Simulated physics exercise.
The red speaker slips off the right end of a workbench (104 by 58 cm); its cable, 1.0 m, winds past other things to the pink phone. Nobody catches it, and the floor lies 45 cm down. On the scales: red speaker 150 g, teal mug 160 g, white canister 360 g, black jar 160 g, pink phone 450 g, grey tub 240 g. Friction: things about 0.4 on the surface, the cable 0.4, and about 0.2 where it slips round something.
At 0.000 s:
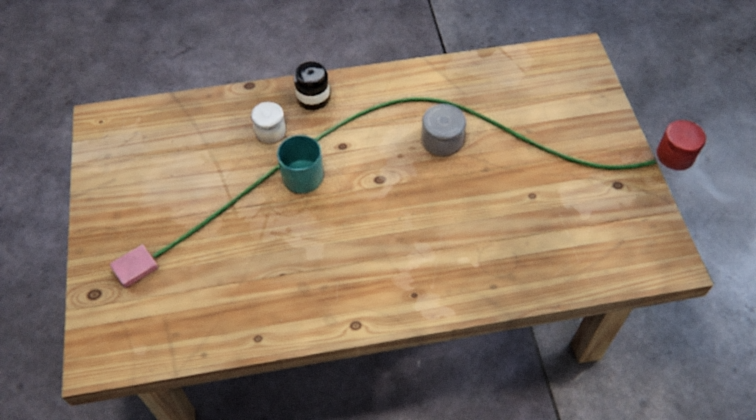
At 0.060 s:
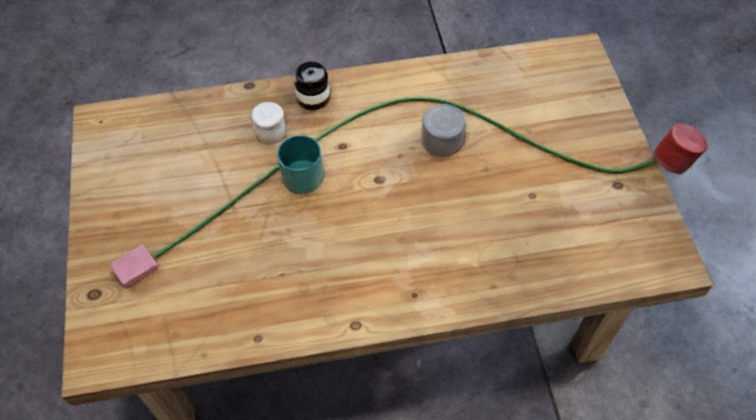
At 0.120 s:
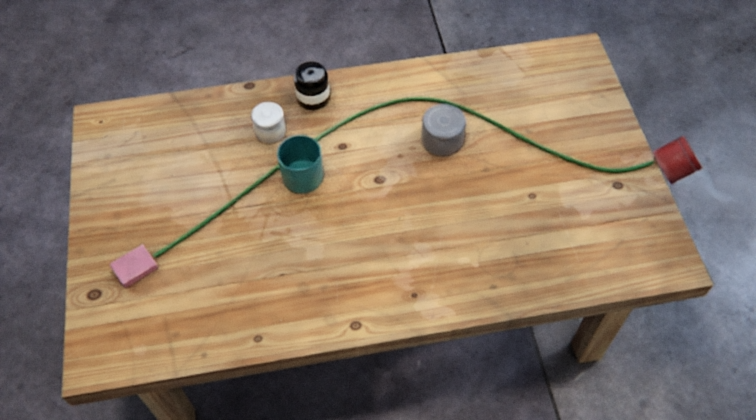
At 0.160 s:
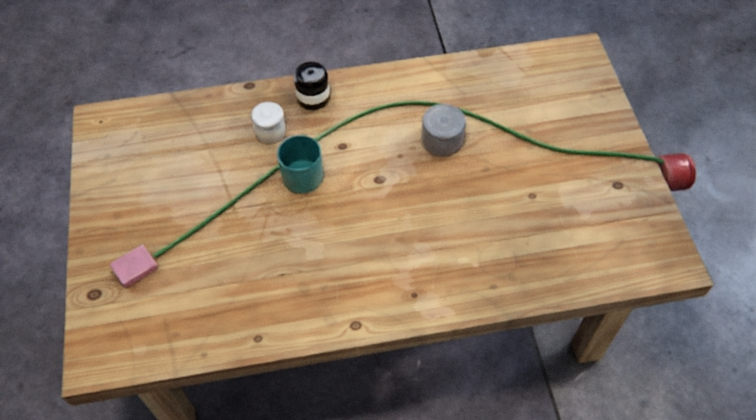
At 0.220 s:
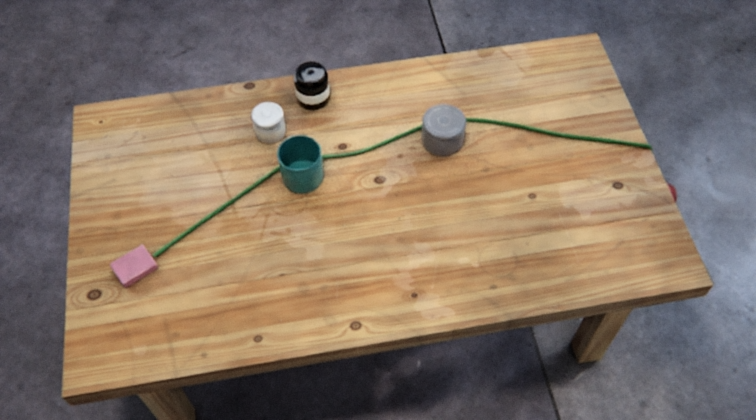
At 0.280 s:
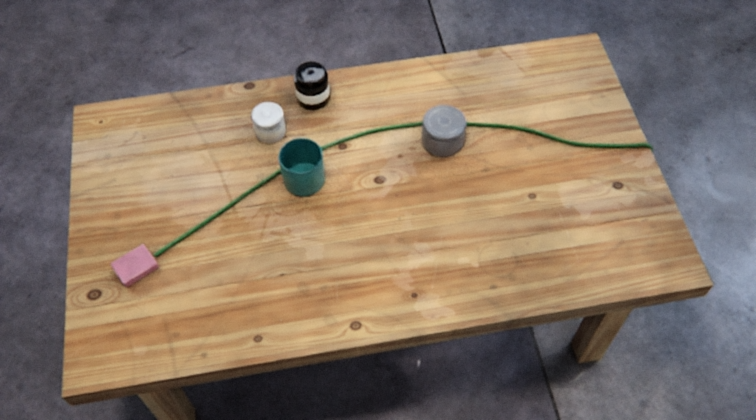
A red cylinder tipped over the right edge of a wooden table and dropped out of view, tugging the green cord straighter, while the pink block at the cord's other end barely moved.
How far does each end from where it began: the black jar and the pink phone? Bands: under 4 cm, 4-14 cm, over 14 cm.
In order: The black jar barely shifts; the pink phone barely shifts.
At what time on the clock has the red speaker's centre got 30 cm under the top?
About: Not at all.
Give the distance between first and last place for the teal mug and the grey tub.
About: Teal mug 0 cm, grey tub 0 cm.
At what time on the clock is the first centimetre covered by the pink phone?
About: Pink phone not at all.
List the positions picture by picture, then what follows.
In the first frame, shows, black jar (310, 72); pink phone (133, 264); cable runs through (603, 166) (497, 124) (394, 102) (209, 219).
In the second frame, shows, red speaker (686, 138); cable runs through (602, 169) (394, 102) (209, 219).
In the third frame, shows, red speaker (677, 160); cable runs through (602, 169) (394, 102) (209, 219).
In the fourth frame, shows, red speaker (671, 173); cable runs through (611, 154) (395, 104) (209, 219).
In the fifth frame, shows, red speaker (652, 195); cable runs through (640, 145) (415, 129) (208, 217).
In the sixth frame, shows, black jar (310, 72); pink phone (134, 263); cable runs through (637, 145) (524, 129) (412, 124) (210, 219).
At 0.5 s, the cable's tail end at (154, 256); red speaker over the edge.
At 0.7 s, the cable's tail end at (154, 256); red speaker over the edge.
At 1.0 s, the cable's tail end at (154, 256); red speaker over the edge.
At 1.2 s, the cable's tail end at (154, 256); red speaker over the edge.
At 2.4 s, the cable's tail end at (154, 256); pink phone 0 cm off its start at (134, 263), black jar 0 cm off its start at (310, 72), red speaker over the edge.
